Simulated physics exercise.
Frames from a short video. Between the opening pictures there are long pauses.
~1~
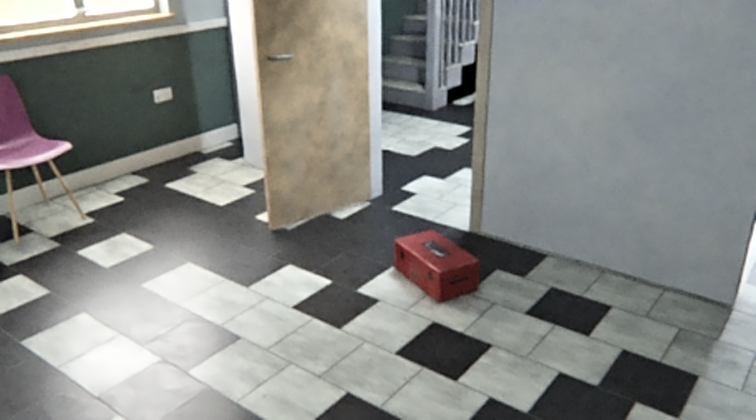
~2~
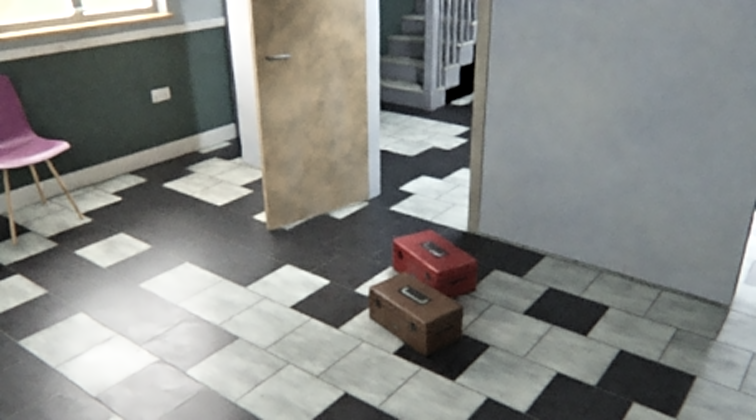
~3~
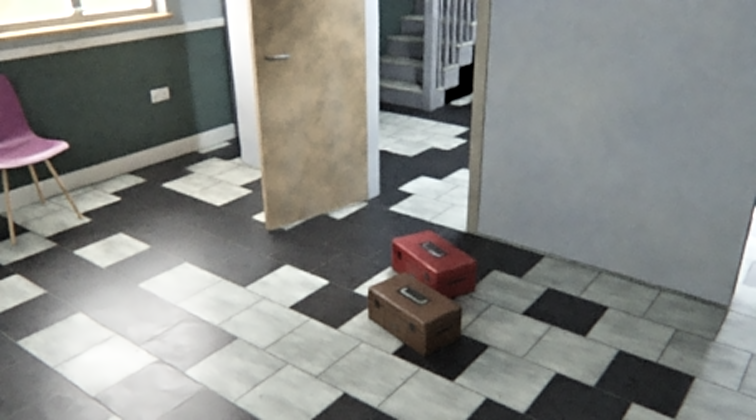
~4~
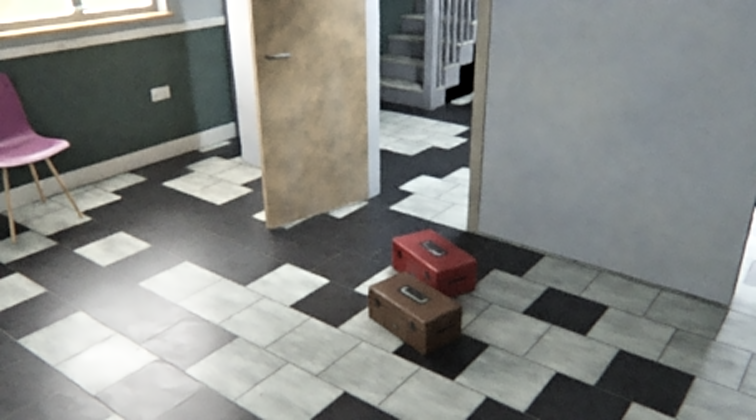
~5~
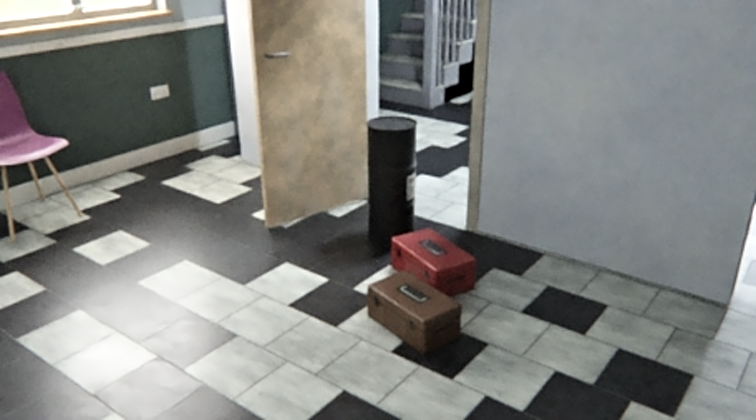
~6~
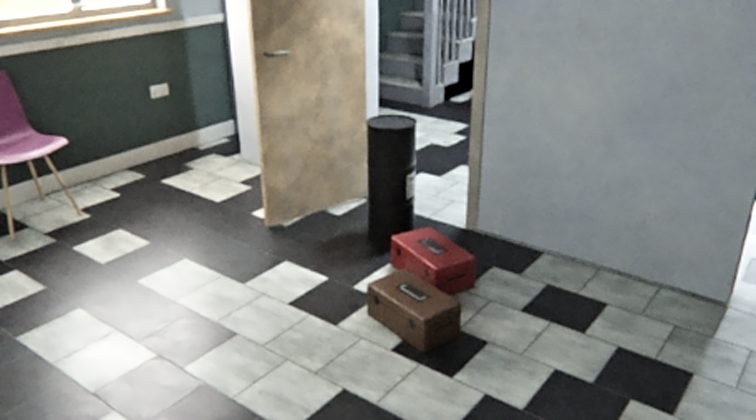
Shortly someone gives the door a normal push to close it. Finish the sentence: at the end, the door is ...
... still partly open.
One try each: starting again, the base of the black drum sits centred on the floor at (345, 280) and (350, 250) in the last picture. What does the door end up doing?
First try: It swings home; second try: It gets caught partway.
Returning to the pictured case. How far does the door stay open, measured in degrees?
Near 45° open.
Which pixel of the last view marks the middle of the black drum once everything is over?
The object finishes roughly at pixel (402, 180).
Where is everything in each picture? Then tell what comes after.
Door wide open and still, in the first frame.
Door wide open and still; brown toolbox (414, 312); red toolbox (434, 264), in the second frame.
Door wide open and still; brown toolbox (413, 312); red toolbox (433, 265), in the third frame.
Door wide open and still; brown toolbox (414, 311); red toolbox (433, 264), in the fourth frame.
Door wide open and still; brown toolbox (413, 310); red toolbox (432, 263), in the fifth frame.
Door wide open and still; black drum (391, 180); brown toolbox (413, 309), in the sixth frame.
Then, 0.60 s past the last view, door at 78°.
Then, 0.90 s past the last view, door at 53°.
Finally, door at 47°; all 3 still in place. Final places as the last picture's camera would see them, black drum near (402, 180).
